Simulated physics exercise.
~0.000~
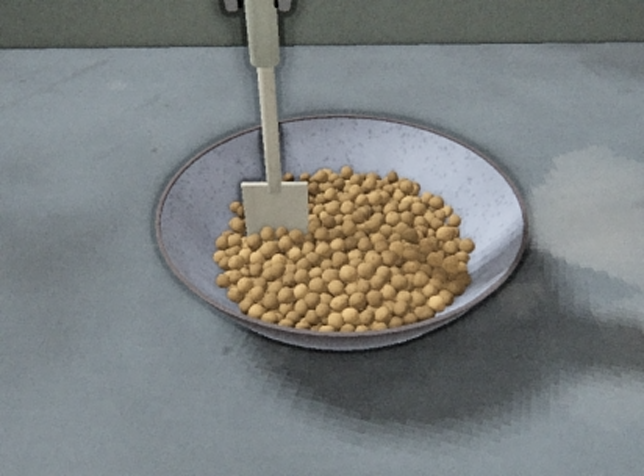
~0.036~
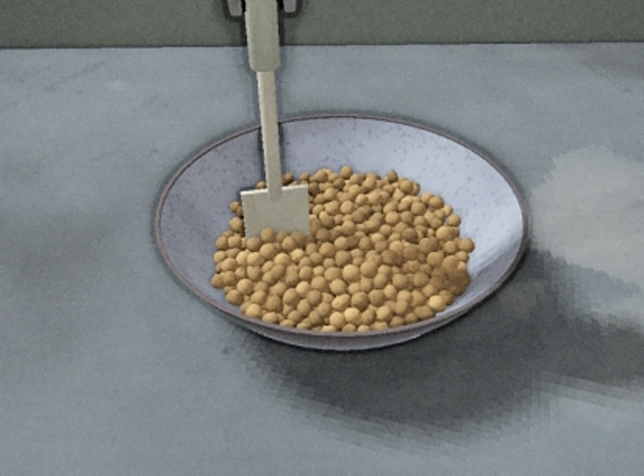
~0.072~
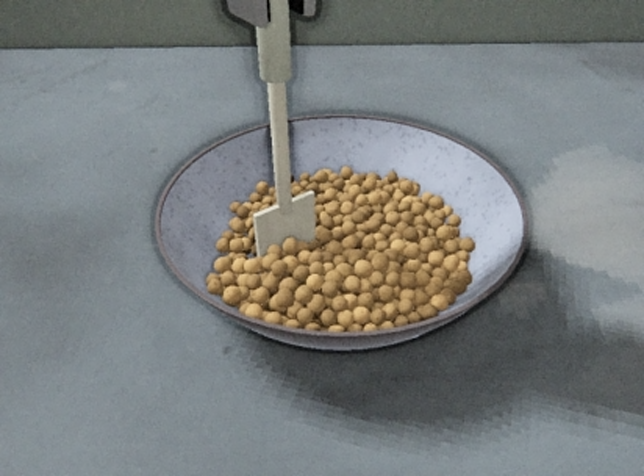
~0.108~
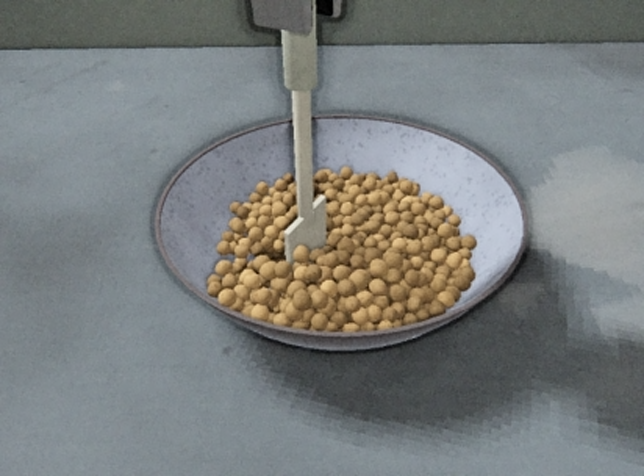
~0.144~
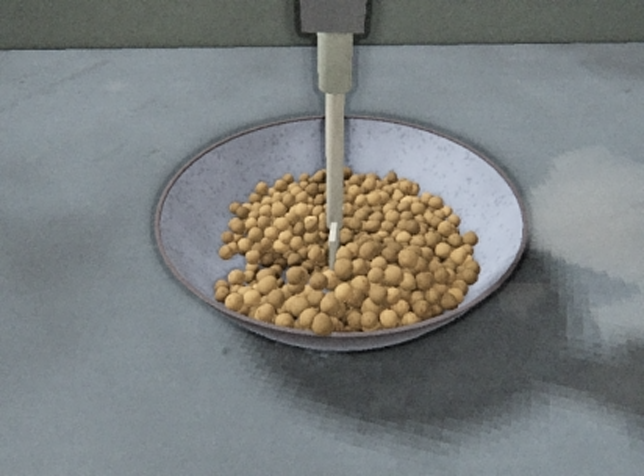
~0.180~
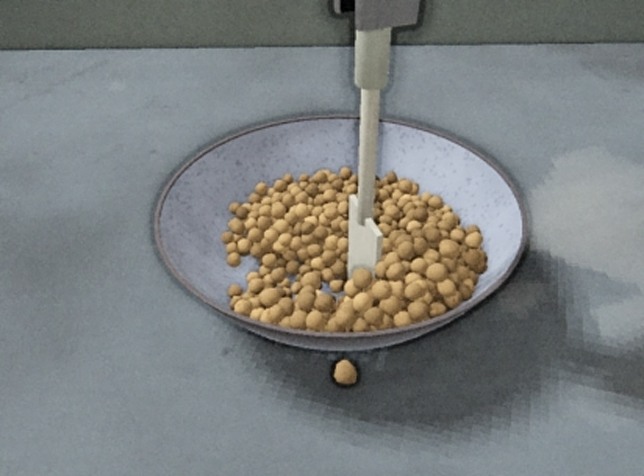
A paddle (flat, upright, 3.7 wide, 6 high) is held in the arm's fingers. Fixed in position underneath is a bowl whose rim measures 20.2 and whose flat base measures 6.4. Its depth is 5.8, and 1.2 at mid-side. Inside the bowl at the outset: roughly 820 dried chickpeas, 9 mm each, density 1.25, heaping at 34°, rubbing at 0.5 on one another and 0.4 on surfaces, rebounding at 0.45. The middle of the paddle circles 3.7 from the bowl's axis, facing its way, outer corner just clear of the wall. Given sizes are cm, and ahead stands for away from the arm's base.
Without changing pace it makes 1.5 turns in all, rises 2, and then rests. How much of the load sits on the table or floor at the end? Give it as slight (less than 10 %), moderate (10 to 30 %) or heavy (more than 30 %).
It is slight.
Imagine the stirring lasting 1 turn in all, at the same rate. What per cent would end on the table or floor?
I'd expect around 5 per cent.
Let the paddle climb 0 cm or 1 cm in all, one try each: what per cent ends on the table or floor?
I'd say some 5 per cent, and some 5 per cent.
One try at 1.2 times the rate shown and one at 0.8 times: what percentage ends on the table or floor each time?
Estimates in order: Near 10 % and near 0 %.
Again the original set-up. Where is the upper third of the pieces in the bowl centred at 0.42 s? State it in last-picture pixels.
The upper third is centred close to (329, 173).
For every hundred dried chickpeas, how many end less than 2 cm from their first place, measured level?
Roughly 10 percent.
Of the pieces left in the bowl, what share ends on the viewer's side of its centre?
Around 50 percent of it.
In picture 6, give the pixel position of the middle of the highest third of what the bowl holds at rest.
It is centred around (350, 234).
After 0.42 s, 276° round, highest piece 7 above the table; 787 in the bowl, 27 on the table or floor, 4 in flight or on the tool.
After 0.67 s, 83° round, highest piece 7 above the table; 785 in the bowl, 33 on the table or floor.
After 0.99 s, 180° round, highest piece 6 above the table; 784 in the bowl, 34 on the table or floor.
After 1.69 s, 180° round, highest piece 5 above the table; 784 in the bowl, 34 on the table or floor.
In the end, 784 in the bowl, 34 on the table or floor. That is 4 % on the table or floor.
